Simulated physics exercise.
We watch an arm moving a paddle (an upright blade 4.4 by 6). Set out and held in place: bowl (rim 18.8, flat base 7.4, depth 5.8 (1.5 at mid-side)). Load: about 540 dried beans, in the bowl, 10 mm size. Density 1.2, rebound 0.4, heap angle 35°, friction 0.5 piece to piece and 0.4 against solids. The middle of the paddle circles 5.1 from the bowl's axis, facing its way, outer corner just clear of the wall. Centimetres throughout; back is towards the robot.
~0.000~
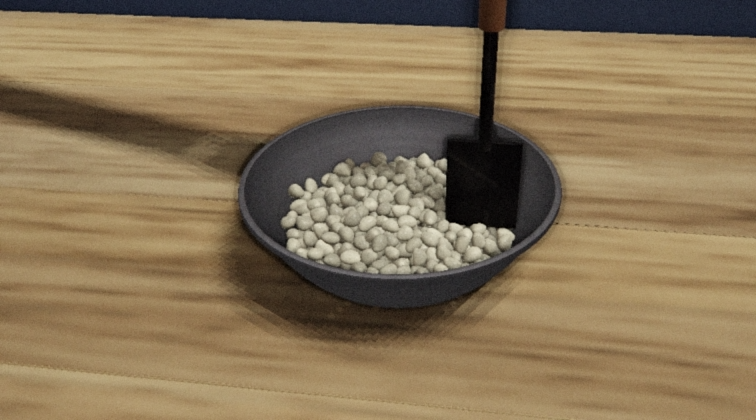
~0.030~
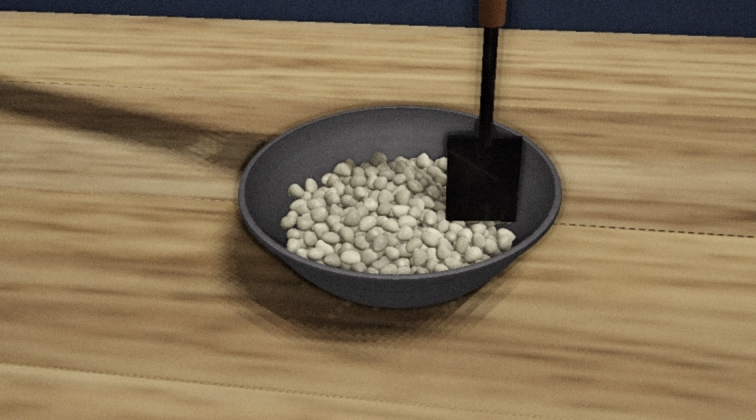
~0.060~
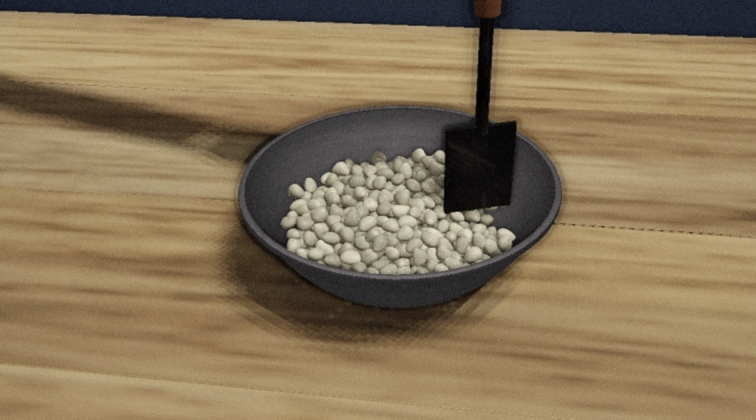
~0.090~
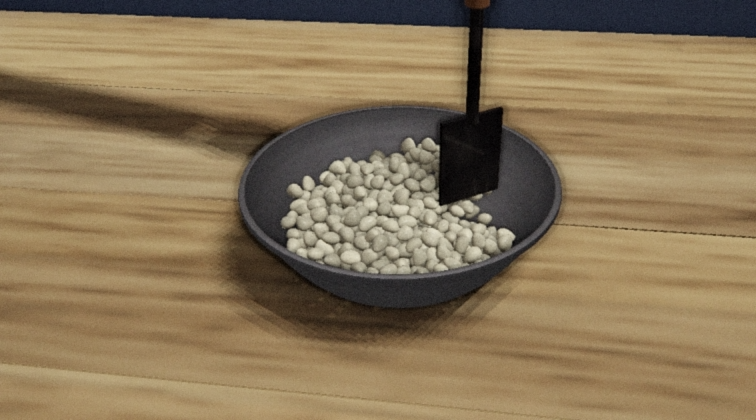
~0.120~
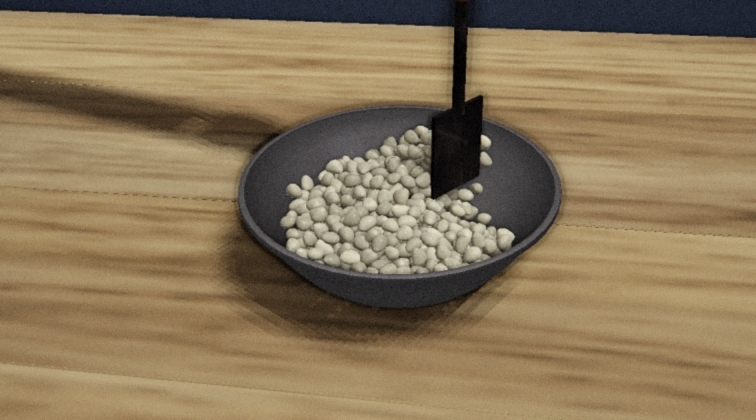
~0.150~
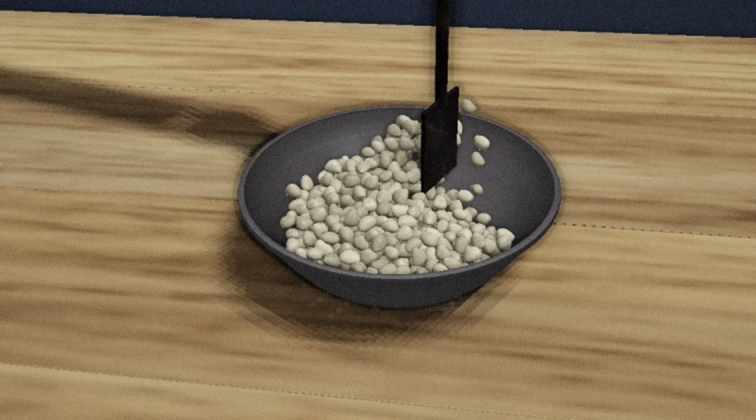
A black paddle with a brown handle swept toward the back of a dark bowl of pale beans, moving leftward and turning edge-on as it pushed some of them up against the far side.
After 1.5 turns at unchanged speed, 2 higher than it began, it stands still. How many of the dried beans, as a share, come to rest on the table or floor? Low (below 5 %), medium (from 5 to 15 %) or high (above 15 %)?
Answer: Medium; from 5 to 15 % of the dried beans finish on the table or floor.
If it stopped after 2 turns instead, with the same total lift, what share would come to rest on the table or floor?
In that case some 10 per cent.
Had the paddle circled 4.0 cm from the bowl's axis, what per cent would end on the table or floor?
In that case some 5 per cent.
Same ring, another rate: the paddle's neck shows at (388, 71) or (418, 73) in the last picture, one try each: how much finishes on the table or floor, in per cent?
Some 15 and 15 per cent.
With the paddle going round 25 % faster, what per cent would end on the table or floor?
In that case some 10 per cent.
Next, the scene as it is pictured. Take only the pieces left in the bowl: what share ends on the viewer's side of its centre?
About 55 per cent.
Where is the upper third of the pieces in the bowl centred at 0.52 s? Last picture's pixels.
Around (383, 249).
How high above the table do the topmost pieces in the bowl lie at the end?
Roughly 5.0 cm.
By 0.52 s, 251° round, highest piece 8 above the table; 498 in the bowl, 27 on the table or floor, 11 in flight or on the tool.
By 0.89 s, 77° round, highest piece 5 above the table; 485 in the bowl, 51 on the table or floor.
By 1.27 s, 180° round, highest piece 5 above the table; 485 in the bowl, 51 on the table or floor.
By 1.97 s, 180° round, highest piece 5 above the table; 485 in the bowl, 51 on the table or floor.
Final count, 485 in the bowl, 51 on the table or floor. That is 10 % on the table or floor.
